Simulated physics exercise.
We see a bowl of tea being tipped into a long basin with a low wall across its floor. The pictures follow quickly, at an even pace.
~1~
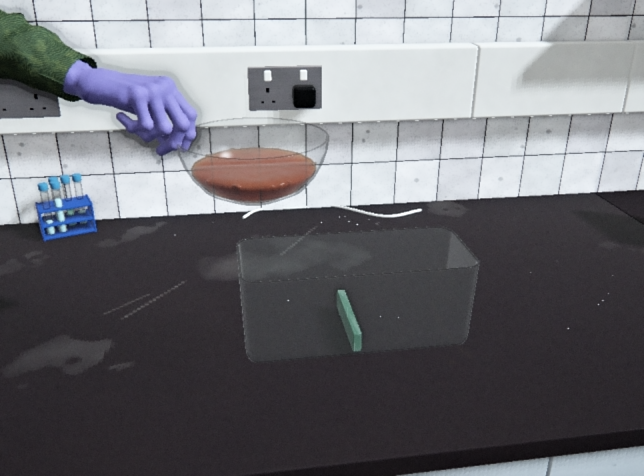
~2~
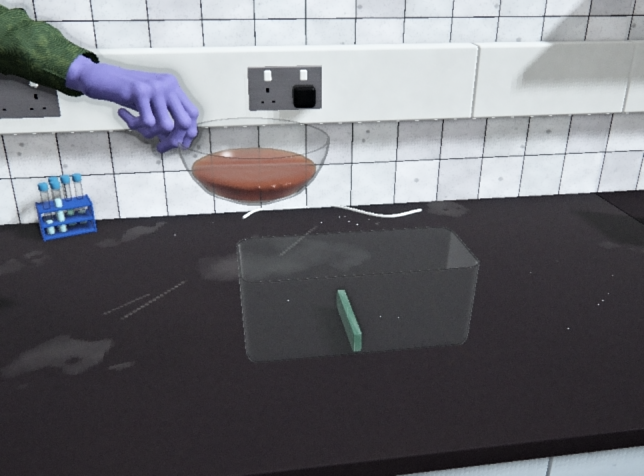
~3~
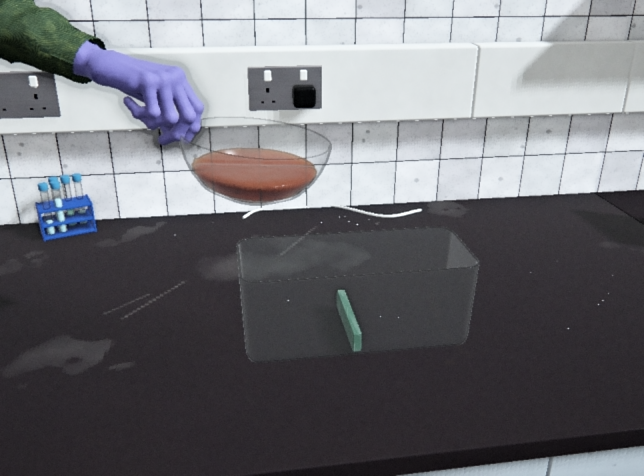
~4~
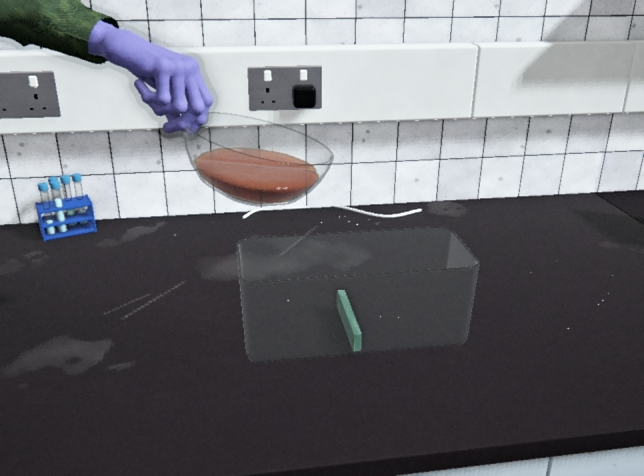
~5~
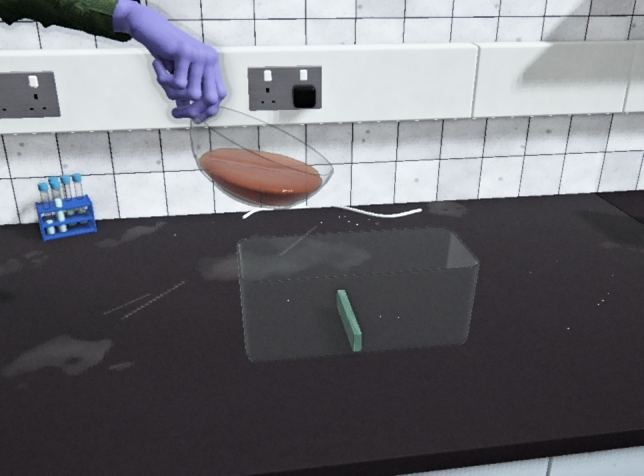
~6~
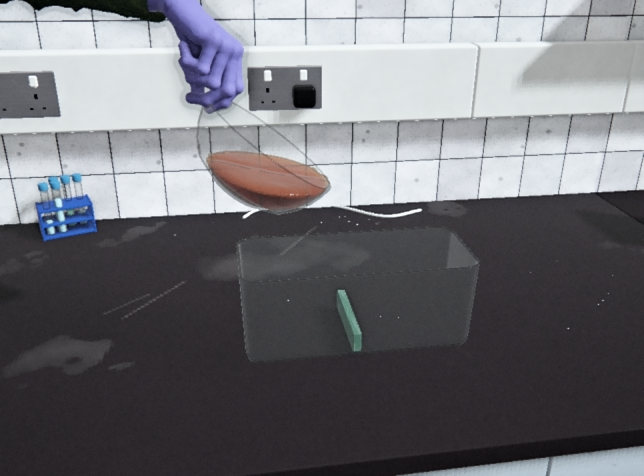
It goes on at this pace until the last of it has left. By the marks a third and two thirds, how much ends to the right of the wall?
It comes to between a third and two thirds.
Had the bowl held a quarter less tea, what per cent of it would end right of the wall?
It comes to 50 per cent or so.
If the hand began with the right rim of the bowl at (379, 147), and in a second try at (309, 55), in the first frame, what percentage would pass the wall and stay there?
Roughly 70 per cent, and 50 per cent.
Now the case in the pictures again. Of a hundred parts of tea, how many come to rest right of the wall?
It comes to 50 per cent or so.
A moment on, the bowl is tipped on its side and 7 per cent is still to pour, 26 is left of the wall and 34 right of it.
Next, the bowl is tipped right over and 0 per cent is still to pour, 42 is left of the wall and 53 right of it.
Then the bowl is tipped right over and 0 per cent is still to pour, 43 is left of the wall and 52 right of it.
Later the bowl is tipped right over and 0 per cent is still to pour, 45 is left of the wall and 52 right of it.
At rest 46 per cent lies left of the wall, 51 right of it and 3 outside.
